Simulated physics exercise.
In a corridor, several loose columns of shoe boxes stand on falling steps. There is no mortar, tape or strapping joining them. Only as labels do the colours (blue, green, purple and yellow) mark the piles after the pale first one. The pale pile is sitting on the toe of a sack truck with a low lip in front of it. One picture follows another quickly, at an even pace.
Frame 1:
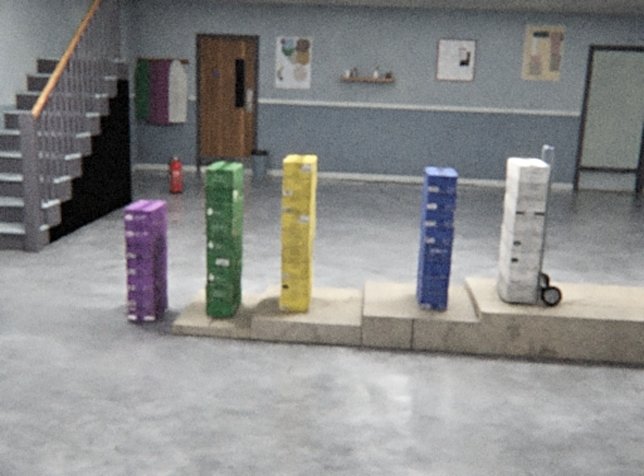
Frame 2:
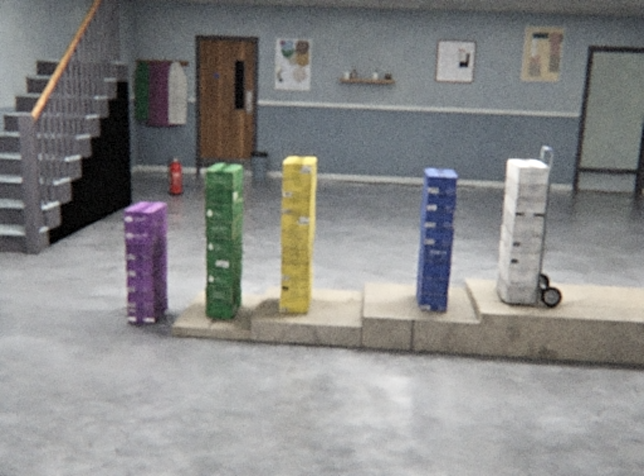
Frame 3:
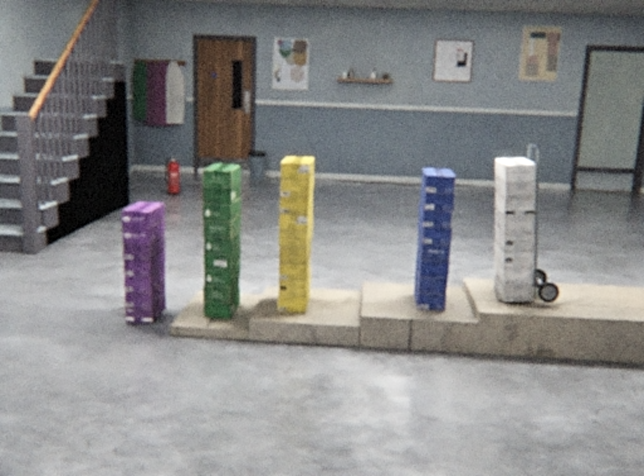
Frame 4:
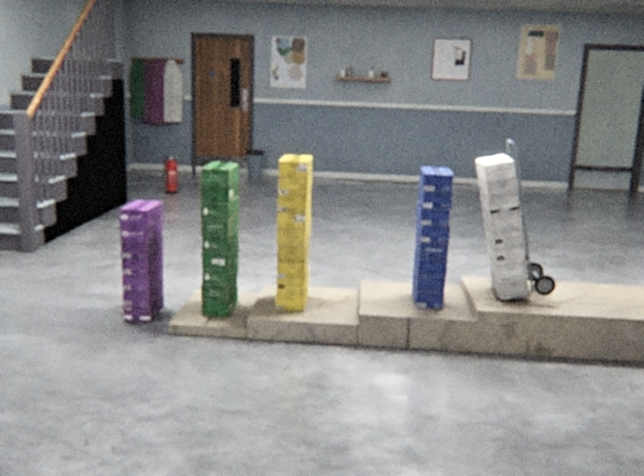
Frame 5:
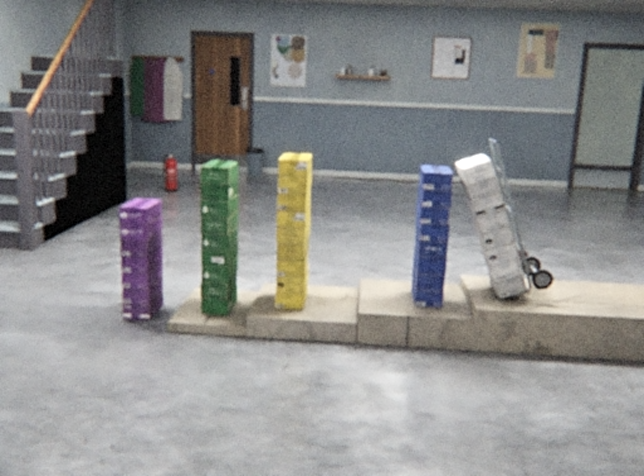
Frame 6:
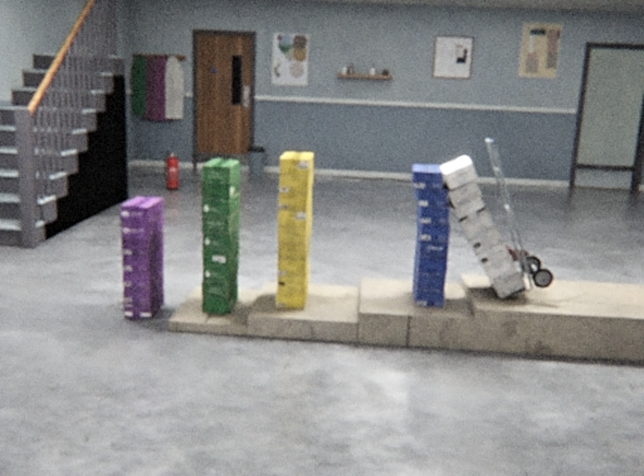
A white stack of boxes on a hand truck tilts left and meets the blue stack.
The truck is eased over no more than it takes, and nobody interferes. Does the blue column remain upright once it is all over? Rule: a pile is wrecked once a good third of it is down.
No.
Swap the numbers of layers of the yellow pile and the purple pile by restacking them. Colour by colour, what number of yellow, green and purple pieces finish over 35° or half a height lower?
Per pile: Yellow 5; green 9; purple 7.
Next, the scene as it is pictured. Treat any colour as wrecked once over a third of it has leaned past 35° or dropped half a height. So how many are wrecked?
Count: 4.
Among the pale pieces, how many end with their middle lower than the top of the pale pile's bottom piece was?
5 of them.
Soon after the last picture, 8 of the pale pile down; 6 of the 8 blue boxes down (6 of 33 in all colours); top blue box leaning well over, some three heights lower.
A little later, 7 of the pale pile down; 7 of the 8 blue boxes down (21 of 33 in all colours); top blue box leaning steeply, some four heights lower; top yellow box leaning well over, some four heights lower.
At rest, 7 of the pale pile down; 7 of the 8 blue boxes down (27 of 33 in all colours); top blue box leaning steeply, some four heights lower; top purple box upside down. As the last picture would show them, middles, top blue box near (323, 242).
